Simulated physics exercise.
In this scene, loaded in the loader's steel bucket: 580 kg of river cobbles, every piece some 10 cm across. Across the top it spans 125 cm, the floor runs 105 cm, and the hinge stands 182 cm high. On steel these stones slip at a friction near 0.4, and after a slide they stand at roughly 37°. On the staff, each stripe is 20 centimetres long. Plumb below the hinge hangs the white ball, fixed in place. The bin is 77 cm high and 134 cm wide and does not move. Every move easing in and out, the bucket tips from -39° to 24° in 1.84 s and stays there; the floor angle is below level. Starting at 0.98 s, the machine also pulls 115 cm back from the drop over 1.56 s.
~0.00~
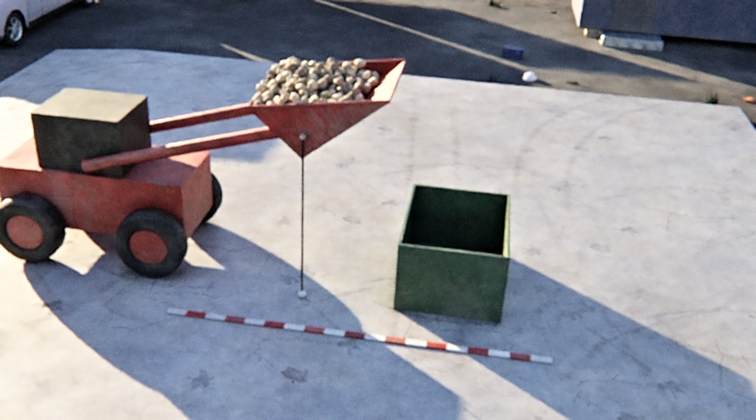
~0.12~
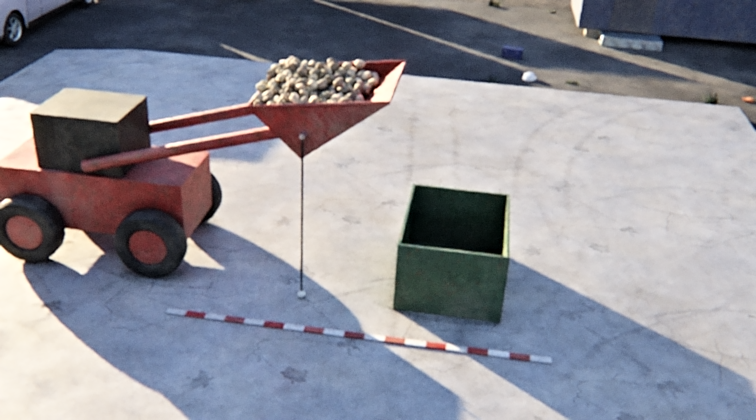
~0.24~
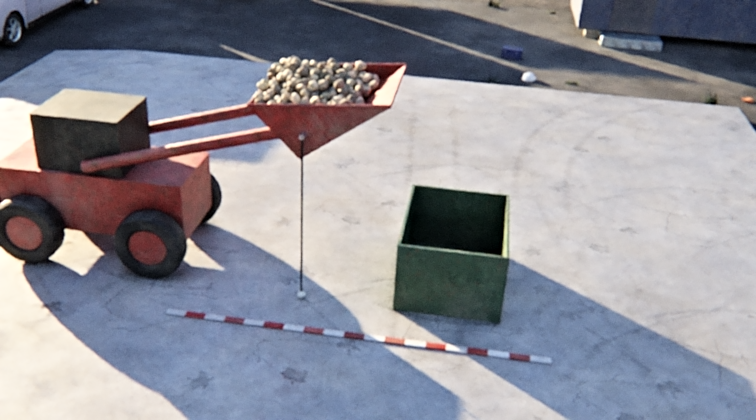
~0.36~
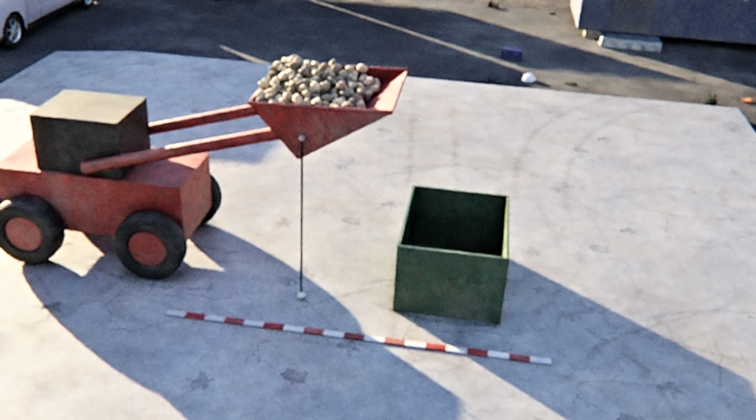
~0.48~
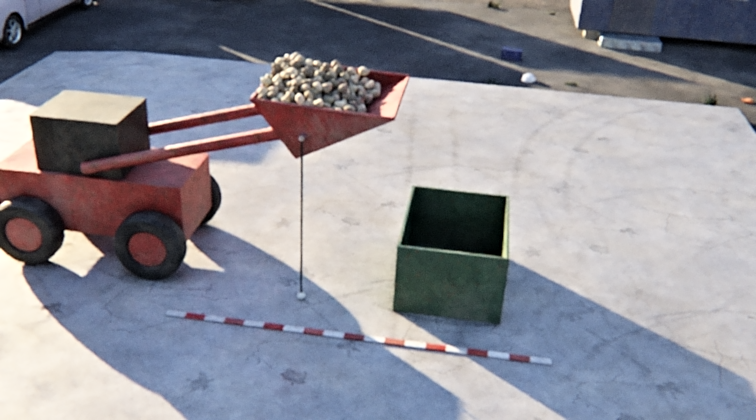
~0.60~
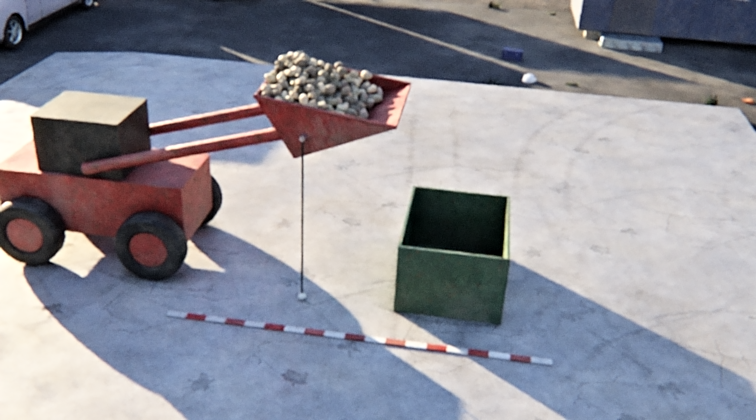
In this clip, a red wheeled loader holds a raised bucket heaped with pale stones to the left of an open green bin, and the bucket slowly rotates, its right lip lowering slightly while the stones shift a little.
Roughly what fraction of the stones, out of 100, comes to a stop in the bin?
About 0 out of 100.
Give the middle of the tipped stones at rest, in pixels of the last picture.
In the last view, about (338, 261).
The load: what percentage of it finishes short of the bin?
Share of load: Approx. 100 %.
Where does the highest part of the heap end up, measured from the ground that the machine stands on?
The top ends up around 30 cm above the machine's ground.
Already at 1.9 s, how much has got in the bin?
About 0 per cent by then.
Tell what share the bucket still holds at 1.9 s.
I'd say it's holding near 50 per cent.
After 1.4 s the floor is at 14°; 99 % in the bucket, 1 % short of the bin; the foremost stones are at (375, 136).
After 1.9 s the floor is at 24°; 48 % in the bucket, 52 % short of the bin; the foremost stones are at (397, 258).
After 3.0 s the floor is at 24°; 8 % in the bucket, 91 % short of the bin, 1 % beside or beyond the bin; the foremost stones are at (421, 245).
After 5.8 s the floor is at 24°; 0 % in the bucket, 99 % short of the bin, 1 % beside or beyond the bin; the foremost stones are at (423, 241).
